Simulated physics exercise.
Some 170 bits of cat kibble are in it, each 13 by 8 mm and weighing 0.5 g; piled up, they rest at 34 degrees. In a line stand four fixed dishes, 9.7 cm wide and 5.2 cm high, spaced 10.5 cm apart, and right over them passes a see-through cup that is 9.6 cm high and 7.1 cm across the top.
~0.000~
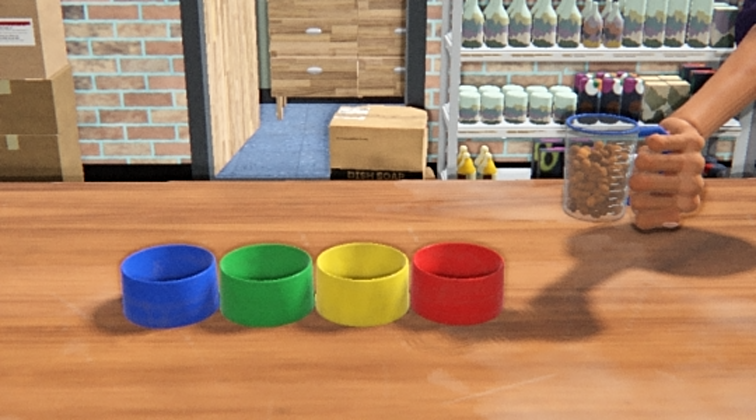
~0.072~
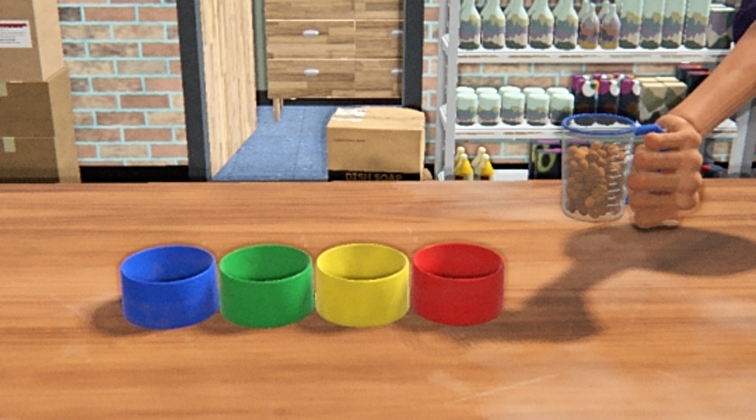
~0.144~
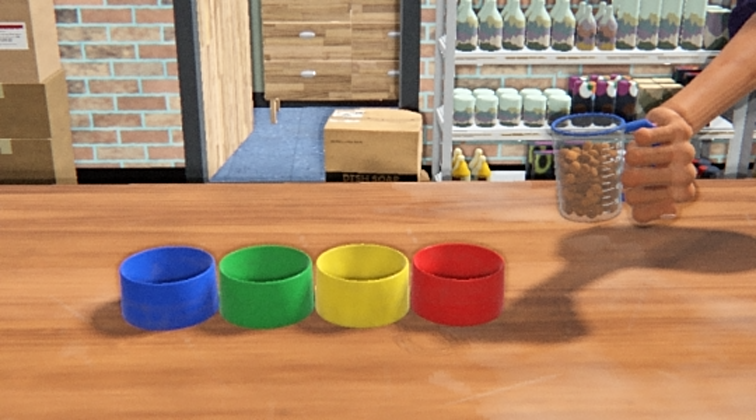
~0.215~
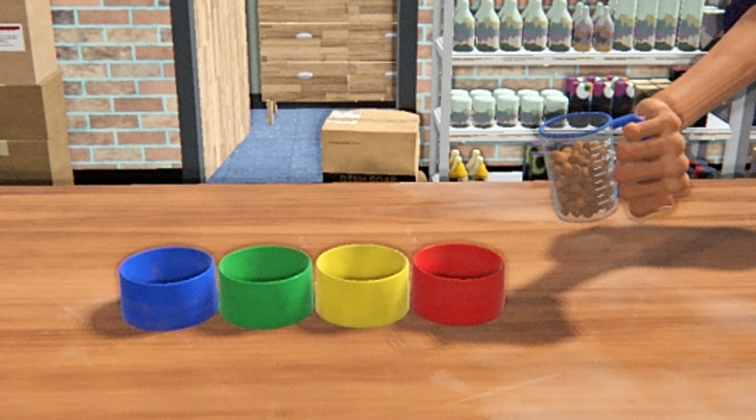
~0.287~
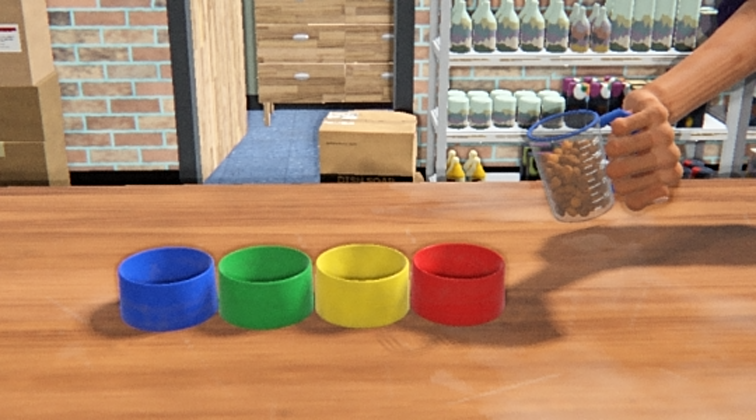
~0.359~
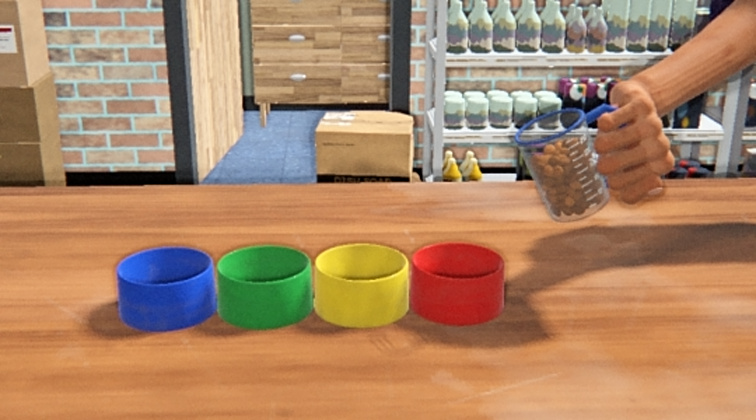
The clip shows a hand holding a clear cup of brown kibble above a wooden counter, moving it slightly left while gradually tilting it toward a row of blue, green, yellow and red dishes, which stay in place.
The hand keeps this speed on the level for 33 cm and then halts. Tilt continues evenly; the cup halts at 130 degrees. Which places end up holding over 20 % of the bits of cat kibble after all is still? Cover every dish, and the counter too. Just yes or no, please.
In short: Red dish no, blue dish no, green dish no, yellow dish yes, counter no.
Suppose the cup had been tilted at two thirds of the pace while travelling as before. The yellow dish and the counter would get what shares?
Yellow: 10, counter: 0.
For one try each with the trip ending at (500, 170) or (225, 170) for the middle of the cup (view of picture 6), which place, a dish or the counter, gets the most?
I'd expect red to win the first try and yellow the second.
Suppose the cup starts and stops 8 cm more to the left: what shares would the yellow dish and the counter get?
Then the yellow dish would get 0 and the counter 10.
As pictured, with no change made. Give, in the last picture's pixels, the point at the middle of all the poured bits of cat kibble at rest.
Around (353, 286).
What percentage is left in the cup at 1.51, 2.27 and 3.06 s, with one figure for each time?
In turn: 80 %, 0 %, 0 %.
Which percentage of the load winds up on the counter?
The share comes to some 0 percent.
After 1.51 s, tilt 118 degrees; cup holds 80 %, yellow 15 %.
After 2.27 s, tilt 130 degrees; cup holds 0 %, yellow 100 %.
Then, at 3.06 s, tilt 130 degrees; cup holds 0 %, yellow 100 %.
By 3.4 s all is still; red 0 %, blue 0 %, green 0 %, yellow 100 %, counter 0 %.
